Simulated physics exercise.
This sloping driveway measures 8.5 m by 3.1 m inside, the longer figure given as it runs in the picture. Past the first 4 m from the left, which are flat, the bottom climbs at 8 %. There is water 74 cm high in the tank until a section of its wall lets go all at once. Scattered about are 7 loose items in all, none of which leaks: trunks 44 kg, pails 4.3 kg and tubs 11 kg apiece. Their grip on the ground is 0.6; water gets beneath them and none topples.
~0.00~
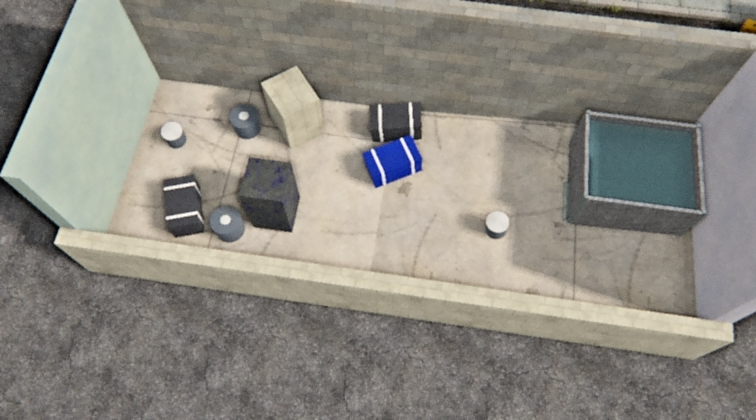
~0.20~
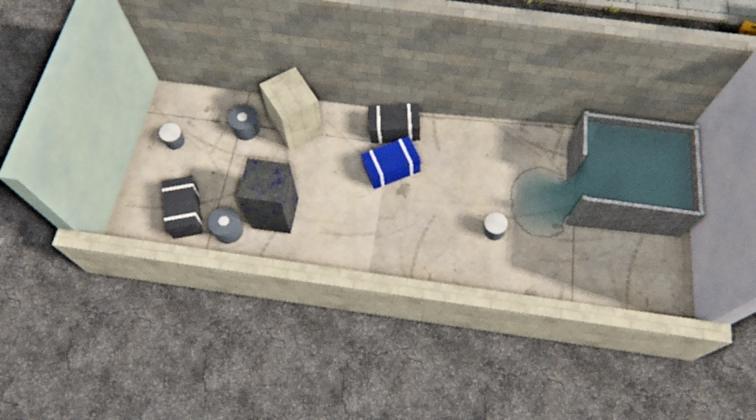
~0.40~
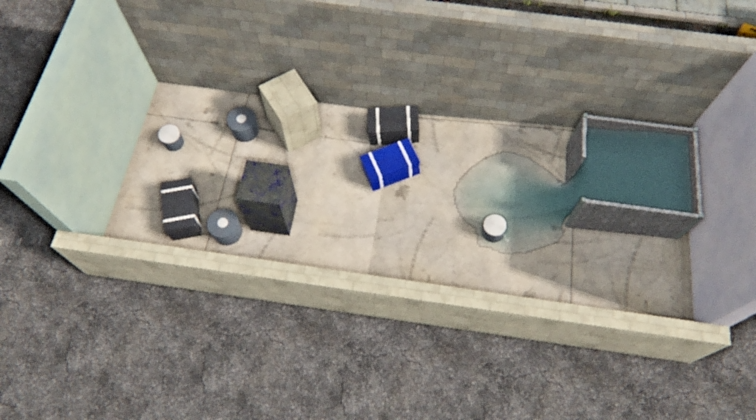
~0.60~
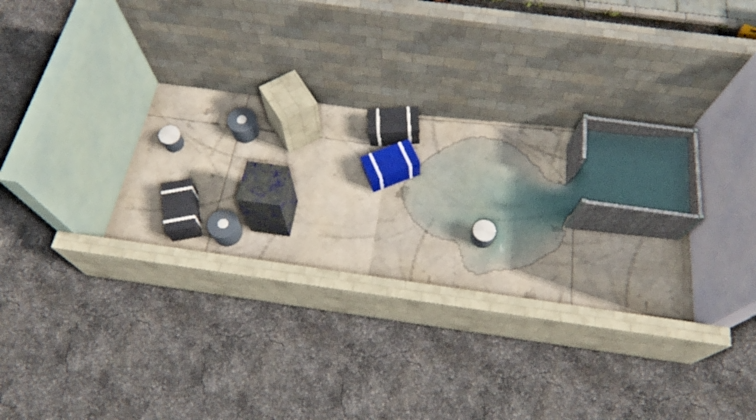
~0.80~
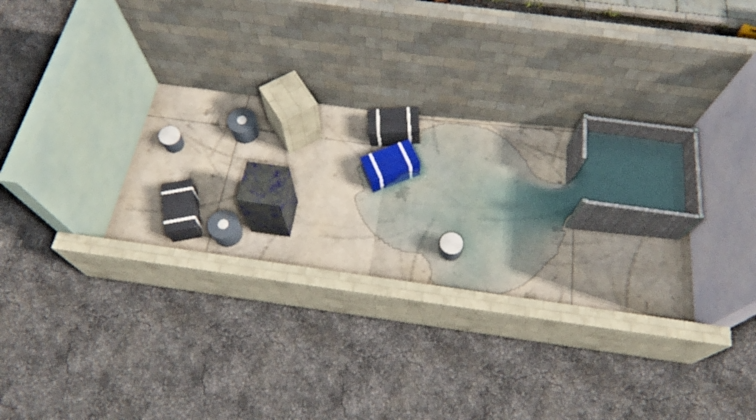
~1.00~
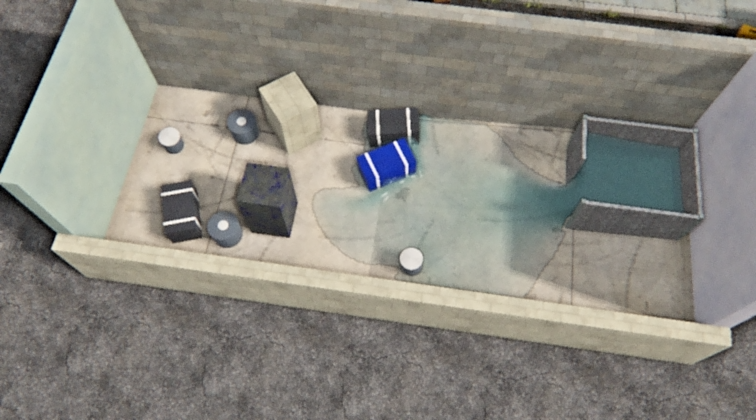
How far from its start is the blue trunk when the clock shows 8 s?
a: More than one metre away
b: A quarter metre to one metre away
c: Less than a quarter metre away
Option a: More than one metre away.
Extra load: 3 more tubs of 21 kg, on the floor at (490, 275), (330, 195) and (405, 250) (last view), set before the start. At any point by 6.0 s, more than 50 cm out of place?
In the order asked: Crosses the line, crosses the line, crosses the line.
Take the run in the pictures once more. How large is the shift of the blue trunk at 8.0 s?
I'd say close to 300 centimetres.
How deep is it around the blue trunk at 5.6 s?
Near 12 cm deep.
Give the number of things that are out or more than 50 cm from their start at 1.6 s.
My count gives 2.
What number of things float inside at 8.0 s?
The count is 5.
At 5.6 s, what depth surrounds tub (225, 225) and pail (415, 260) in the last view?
11 and 15 cm.
After 1.6 s the blue trunk is near (349, 150), 0.7 m from its start, aground; 1 afloat.
After 3.6 s the blue trunk is near (229, 144), 2.5 m from its start, aground; 4 afloat.
After 5.6 s the blue trunk is near (226, 143), 2.6 m from its start, afloat; 5 afloat.
After 8.0 s the blue trunk is near (197, 194), 2.9 m from its start, aground; 5 afloat.
